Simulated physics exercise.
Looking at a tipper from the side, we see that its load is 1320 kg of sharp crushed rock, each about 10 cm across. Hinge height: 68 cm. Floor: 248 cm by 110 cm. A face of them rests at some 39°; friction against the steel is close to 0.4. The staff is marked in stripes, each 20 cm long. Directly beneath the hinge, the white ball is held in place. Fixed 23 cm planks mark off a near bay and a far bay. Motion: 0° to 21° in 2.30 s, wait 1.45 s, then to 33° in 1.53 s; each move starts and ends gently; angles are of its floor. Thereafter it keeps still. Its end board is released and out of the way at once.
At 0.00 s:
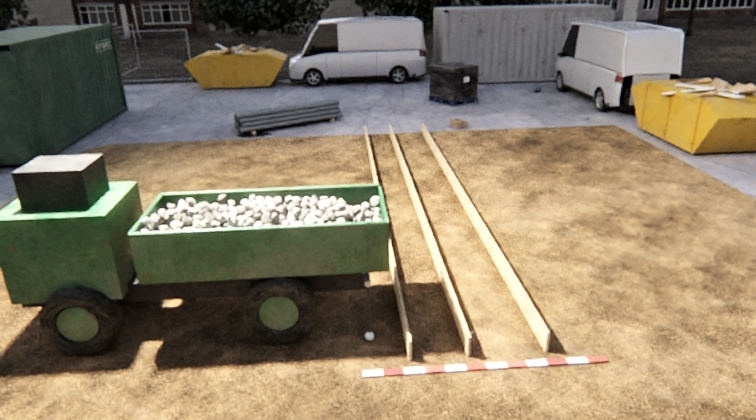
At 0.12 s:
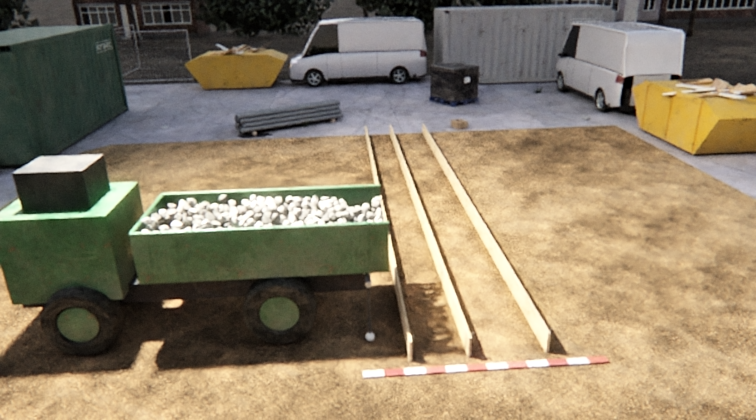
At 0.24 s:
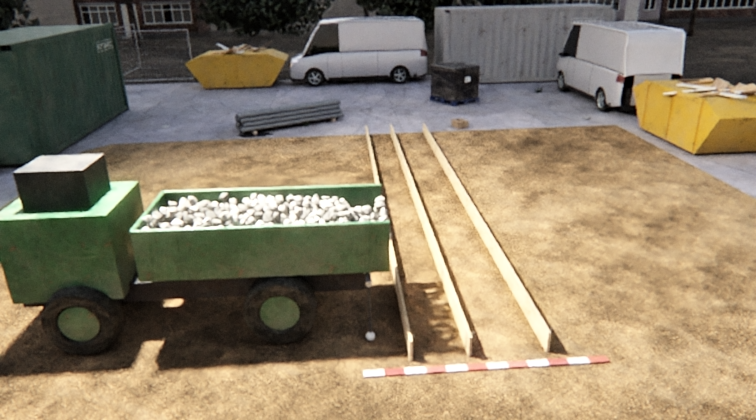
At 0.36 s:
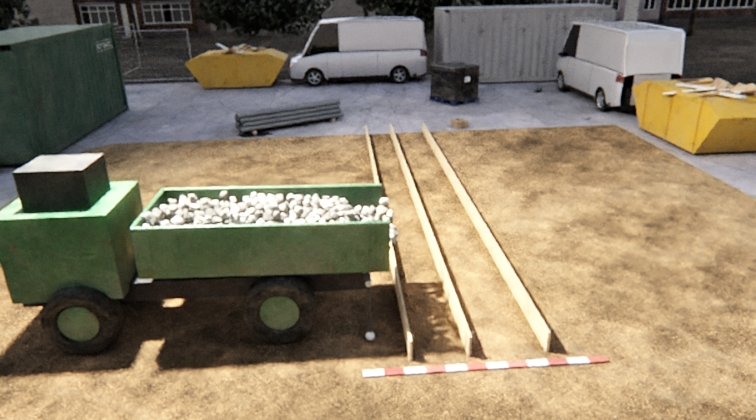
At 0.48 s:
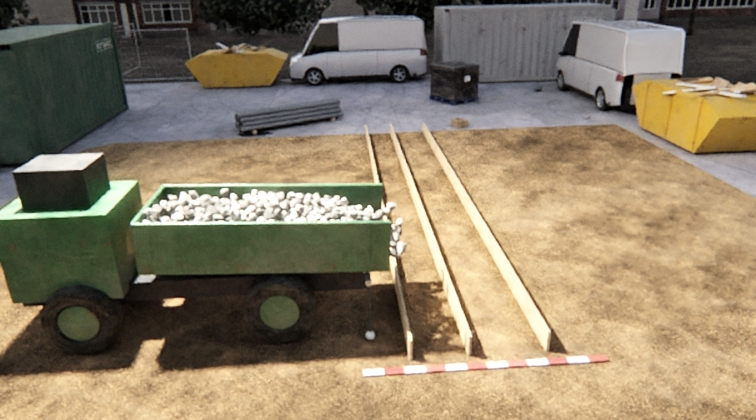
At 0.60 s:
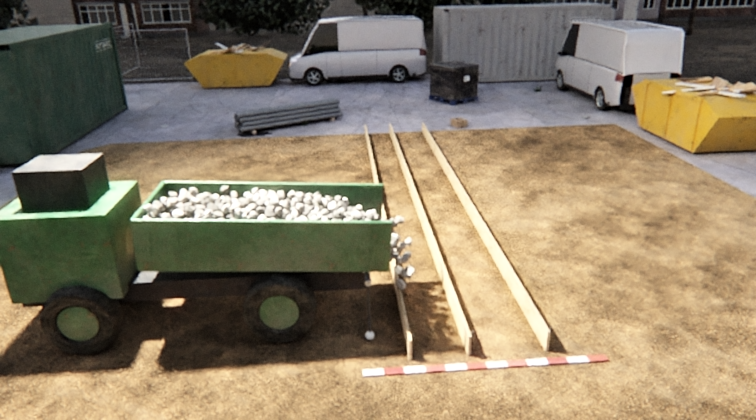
Pale stones spill over the right end of the green trailer as its bed tilts slightly.
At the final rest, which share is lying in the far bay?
About 10 out of 100.
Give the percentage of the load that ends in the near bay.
Something like 55 in a hundred.
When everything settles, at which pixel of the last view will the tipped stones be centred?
Centre estimate: Around (416, 293).
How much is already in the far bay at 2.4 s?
Close to 0 per cent at that time.
After 1.7 s the floor is at 18°; 92 % in the body, 2 % short of the bays, 5 % in the near bay; the foremost stones are at (440, 295).
After 2.4 s the floor is at 21°; 81 % in the body, 2 % short of the bays, 17 % in the near bay; the foremost stones are at (446, 299).
After 5.7 s the floor is at 33°; 32 % in the body, 19 % short of the bays, 48 % in the near bay, 1 % in the far bay; the foremost stones are at (470, 298).
After 8.8 s the floor is at 33°; 7 % in the body, 28 % short of the bays, 55 % in the near bay, 10 % in the far bay; the foremost stones are at (504, 297).
